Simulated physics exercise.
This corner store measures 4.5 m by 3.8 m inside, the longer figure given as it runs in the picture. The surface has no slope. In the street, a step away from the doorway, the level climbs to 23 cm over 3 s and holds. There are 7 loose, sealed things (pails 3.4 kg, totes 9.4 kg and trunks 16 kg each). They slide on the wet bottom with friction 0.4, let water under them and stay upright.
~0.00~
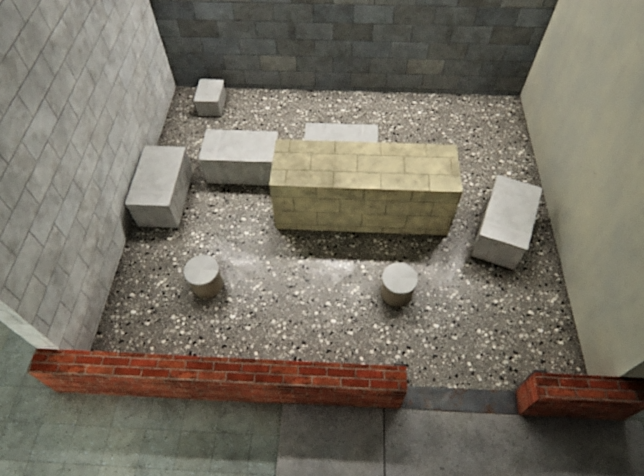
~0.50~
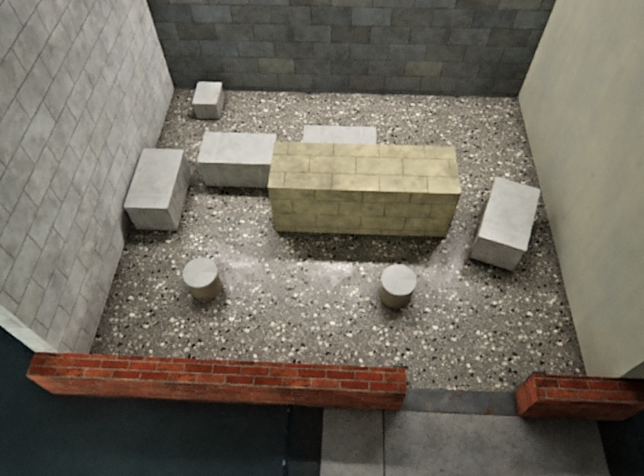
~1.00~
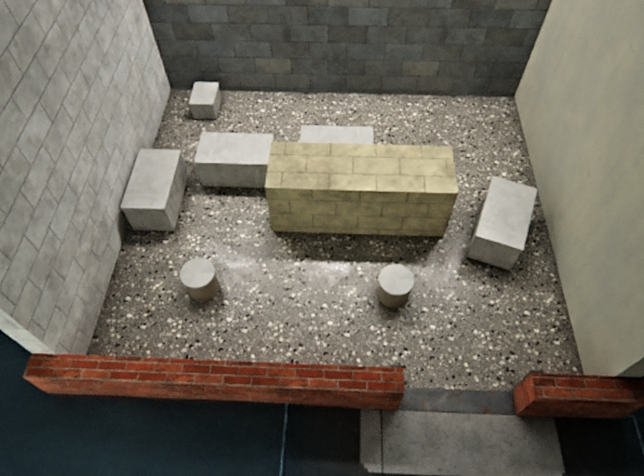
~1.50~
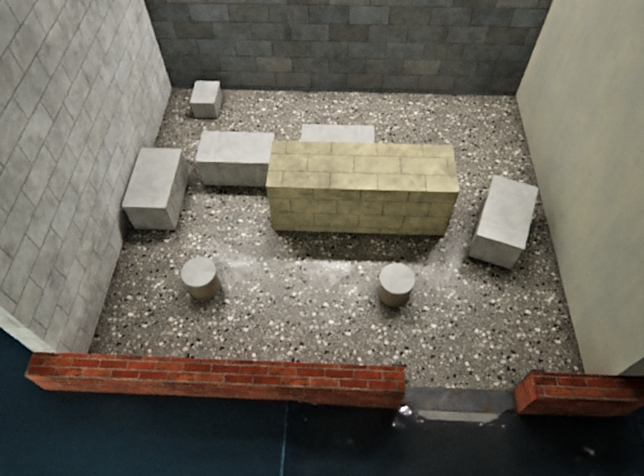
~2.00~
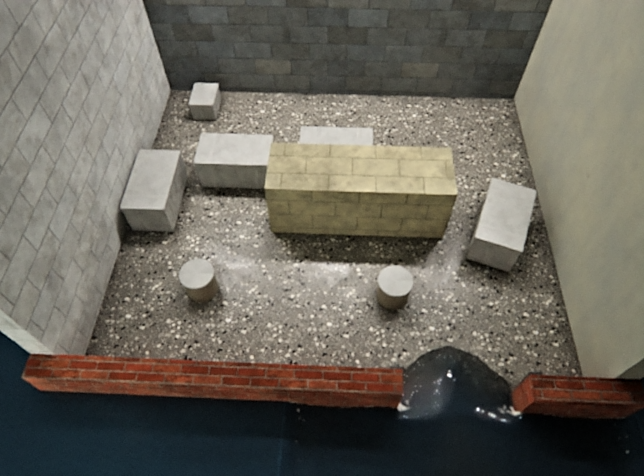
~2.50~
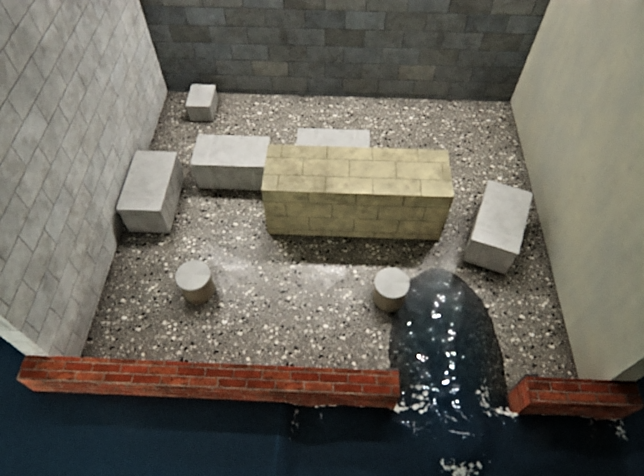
Walled room with grey blocks on a speckled floor, dark water covering the ground outside, then pushing in through the brick wall's gap.
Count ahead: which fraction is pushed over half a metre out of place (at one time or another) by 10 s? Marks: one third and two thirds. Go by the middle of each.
Share: One to two thirds.
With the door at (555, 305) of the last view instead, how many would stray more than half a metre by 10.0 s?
In that case 6 of them.
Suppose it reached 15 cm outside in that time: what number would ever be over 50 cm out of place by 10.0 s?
In that case 2 of them.
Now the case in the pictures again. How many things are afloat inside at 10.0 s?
4 of them.
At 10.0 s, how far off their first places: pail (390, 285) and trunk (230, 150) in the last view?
In that order: 140 cm, 20 cm.
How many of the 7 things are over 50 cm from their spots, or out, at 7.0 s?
By then 3.
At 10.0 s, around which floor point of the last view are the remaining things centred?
At about (239, 206).
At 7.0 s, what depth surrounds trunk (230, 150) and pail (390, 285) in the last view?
About 1 and 9 cm.
After 3.5 s 1 of 7 are over 50 cm from their spots; 0 afloat.
After 4.5 s 2 of 7 are over 50 cm from their spots; 0 afloat.
After 7.0 s 3 of 7 are over 50 cm from their spots; 2 afloat.
After 10.0 s 3 of 7 are over 50 cm from their spots, and 4 have been at some point; 4 afloat.
